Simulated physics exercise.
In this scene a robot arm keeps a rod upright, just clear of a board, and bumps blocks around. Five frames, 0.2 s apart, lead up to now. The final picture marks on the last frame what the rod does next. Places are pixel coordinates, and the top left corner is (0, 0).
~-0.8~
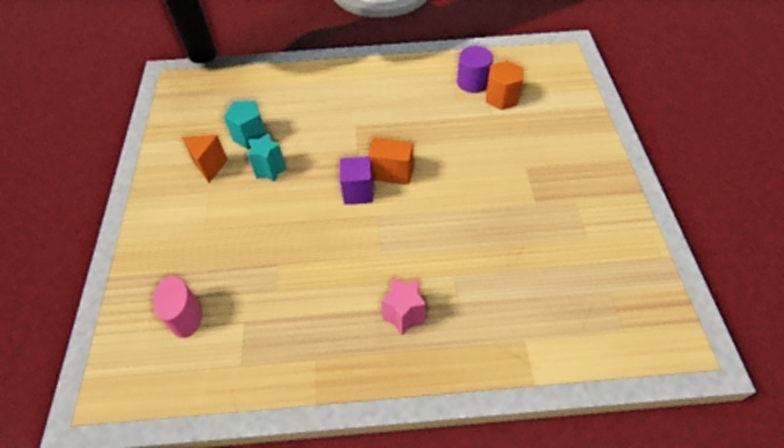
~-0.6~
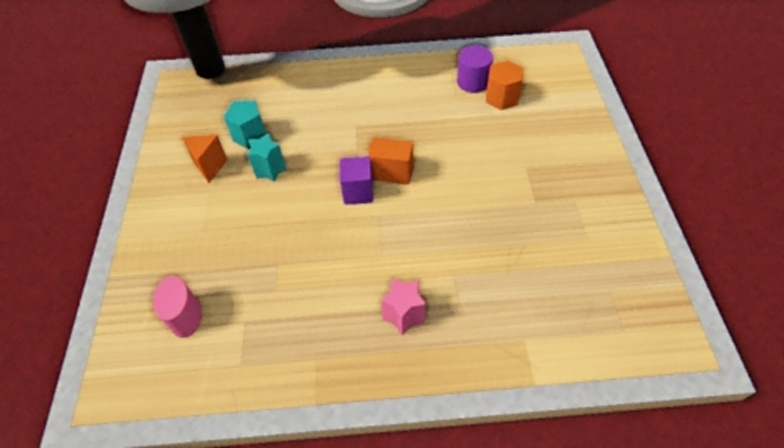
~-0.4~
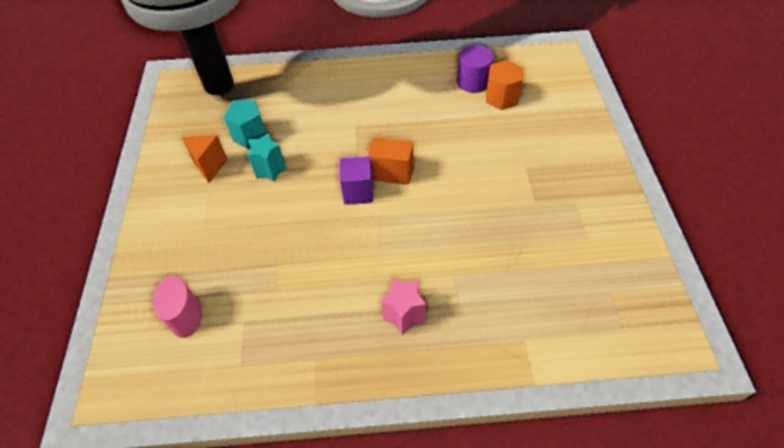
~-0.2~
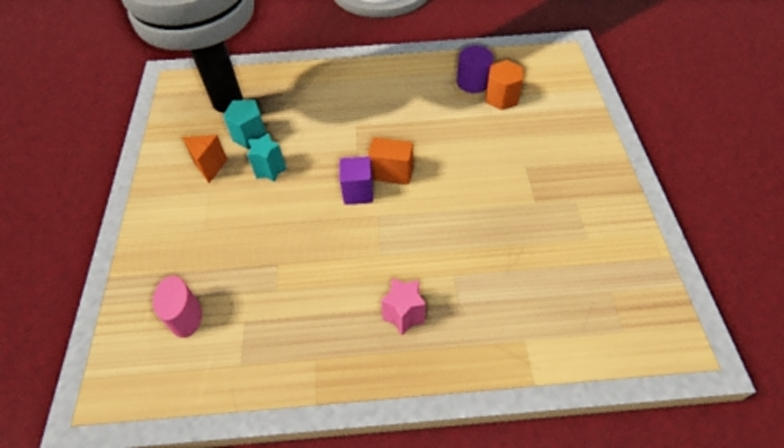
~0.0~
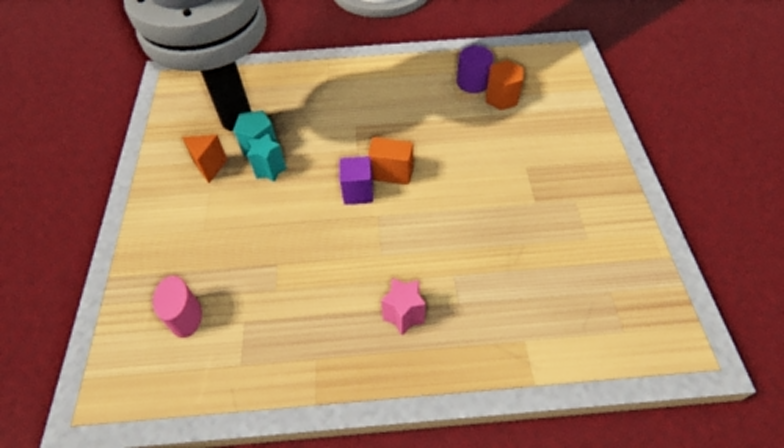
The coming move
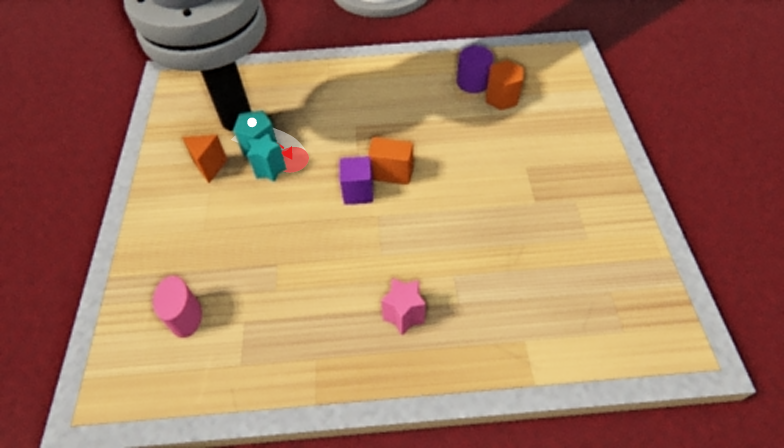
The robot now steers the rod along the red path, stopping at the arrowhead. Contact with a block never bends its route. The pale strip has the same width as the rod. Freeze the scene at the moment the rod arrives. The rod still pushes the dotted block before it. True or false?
That is true.
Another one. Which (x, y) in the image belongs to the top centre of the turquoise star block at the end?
The spot you're after is about (265, 178) in the image.
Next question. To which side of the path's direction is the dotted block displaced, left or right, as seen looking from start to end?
Goes right.
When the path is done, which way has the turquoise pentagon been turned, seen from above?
My answer: Clockwise.
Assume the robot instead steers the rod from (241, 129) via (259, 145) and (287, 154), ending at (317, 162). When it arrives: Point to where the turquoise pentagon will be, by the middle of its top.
Just about (317, 163).
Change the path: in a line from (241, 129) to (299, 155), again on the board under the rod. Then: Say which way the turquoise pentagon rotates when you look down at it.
Its spin: Clockwise.
The line goes from (241, 129) via (260, 137) and (279, 145), ending at (292, 160); the dot is on the turquoise pentagon.
On the path given first. Halfway along, rod at (268, 132); turquoise pentagon at (275, 139), turned 25° clockwise; turquoise star block at (269, 163), turned 15° clockwise.
At the end, rod at (290, 151); orange three-sided block unmoved; turquoise pentagon at (290, 160), turned 65° clockwise; turquoise star block at (265, 178), turned 55° clockwise.
